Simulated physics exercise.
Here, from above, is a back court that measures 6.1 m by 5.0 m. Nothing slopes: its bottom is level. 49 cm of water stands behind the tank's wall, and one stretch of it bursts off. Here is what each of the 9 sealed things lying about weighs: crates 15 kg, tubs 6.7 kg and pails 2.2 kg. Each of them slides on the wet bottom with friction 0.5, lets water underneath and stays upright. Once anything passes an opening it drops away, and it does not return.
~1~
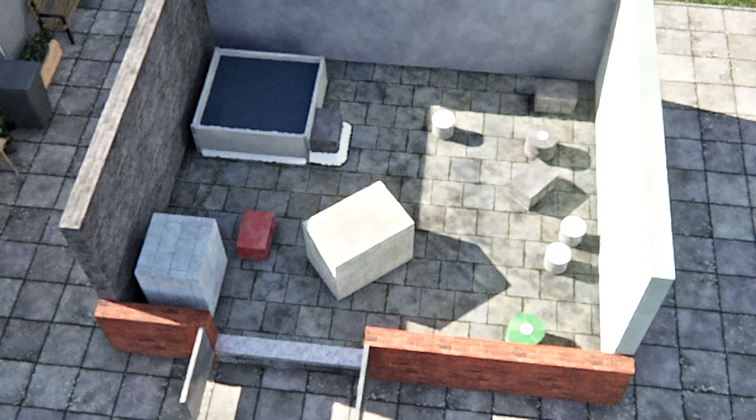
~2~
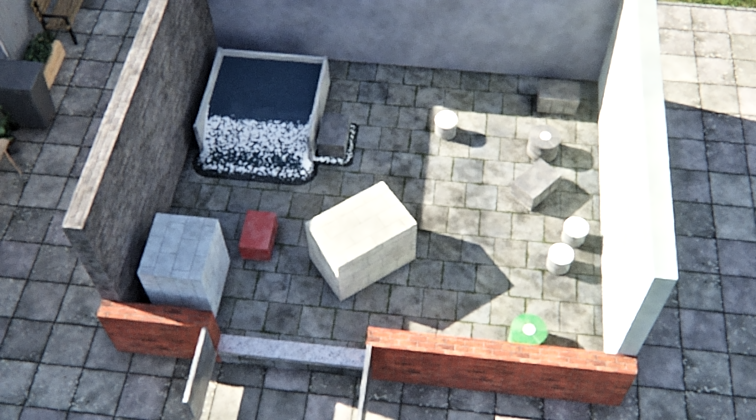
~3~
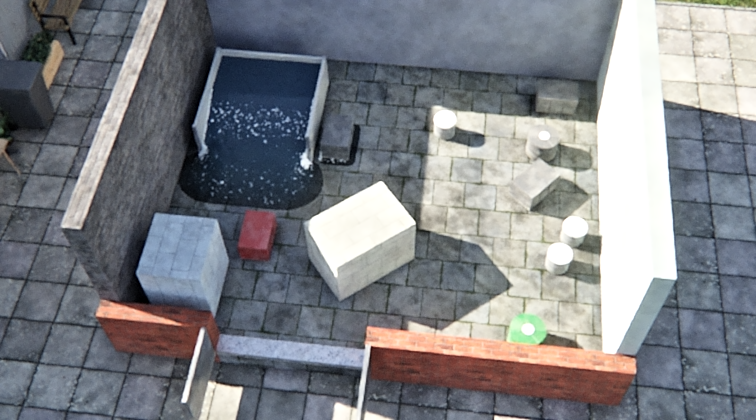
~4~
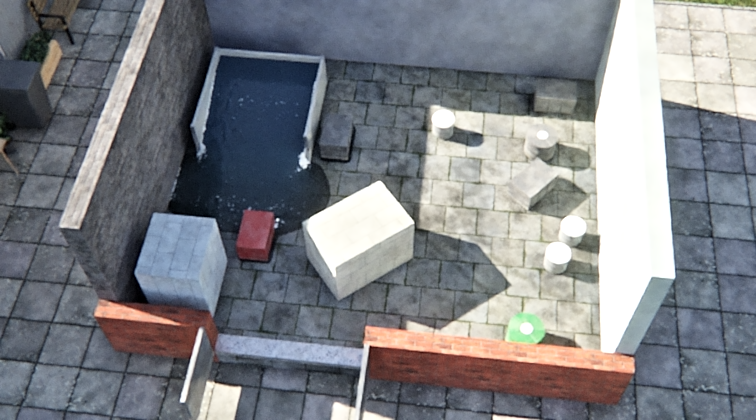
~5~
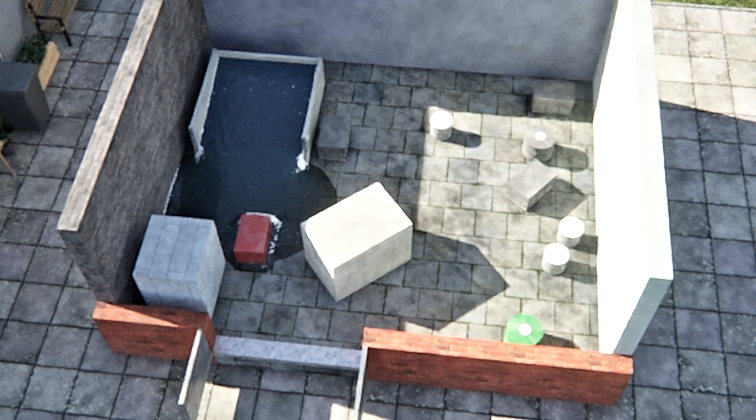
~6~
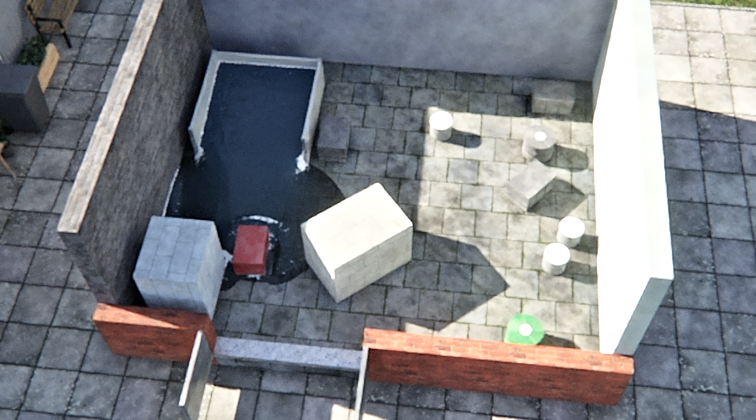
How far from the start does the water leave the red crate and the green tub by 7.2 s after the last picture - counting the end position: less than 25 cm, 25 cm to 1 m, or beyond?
Red crate: Makes a long trip. Green tub: Doesn't really move.
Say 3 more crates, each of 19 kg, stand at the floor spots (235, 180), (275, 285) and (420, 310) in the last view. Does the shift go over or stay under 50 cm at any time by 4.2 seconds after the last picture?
Order as asked - farther, farther, not as far.
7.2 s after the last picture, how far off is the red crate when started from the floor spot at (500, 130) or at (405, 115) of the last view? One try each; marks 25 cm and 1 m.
Spot one - it barely budges; spot two - it barely budges.
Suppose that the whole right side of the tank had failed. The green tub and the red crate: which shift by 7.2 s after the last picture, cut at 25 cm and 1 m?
The green tub is swept away, the red crate hardly moves.
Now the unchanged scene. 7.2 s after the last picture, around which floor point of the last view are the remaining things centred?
It works out to somewhere near (506, 189) on the floor.
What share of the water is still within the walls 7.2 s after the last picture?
58 %.
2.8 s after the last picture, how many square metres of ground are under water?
Near 14 m2 in all.
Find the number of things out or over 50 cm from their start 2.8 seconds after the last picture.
By then 1.
Then, 0.9 s after the last picture the red crate is near (252, 330), 1.5 m from its start, aground; the green tub is near (526, 330), 0.0 m from its start, aground; 0 of 9 are out; 0 afloat.
Then, 2.8 s after the last picture the red crate has gone out; the green tub is near (526, 330), 0.0 m from its start, aground; 1 of 9 are out; 0 afloat.
Then, 4.8 s after the last picture the red crate has gone out; the green tub is near (526, 330), 0.0 m from its start, aground; 1 of 9 are out; 0 afloat.
Then, 7.2 s after the last picture the red crate has gone out; the green tub is near (526, 330), 0.0 m from its start, aground; 1 of 9 are out; 0 afloat.
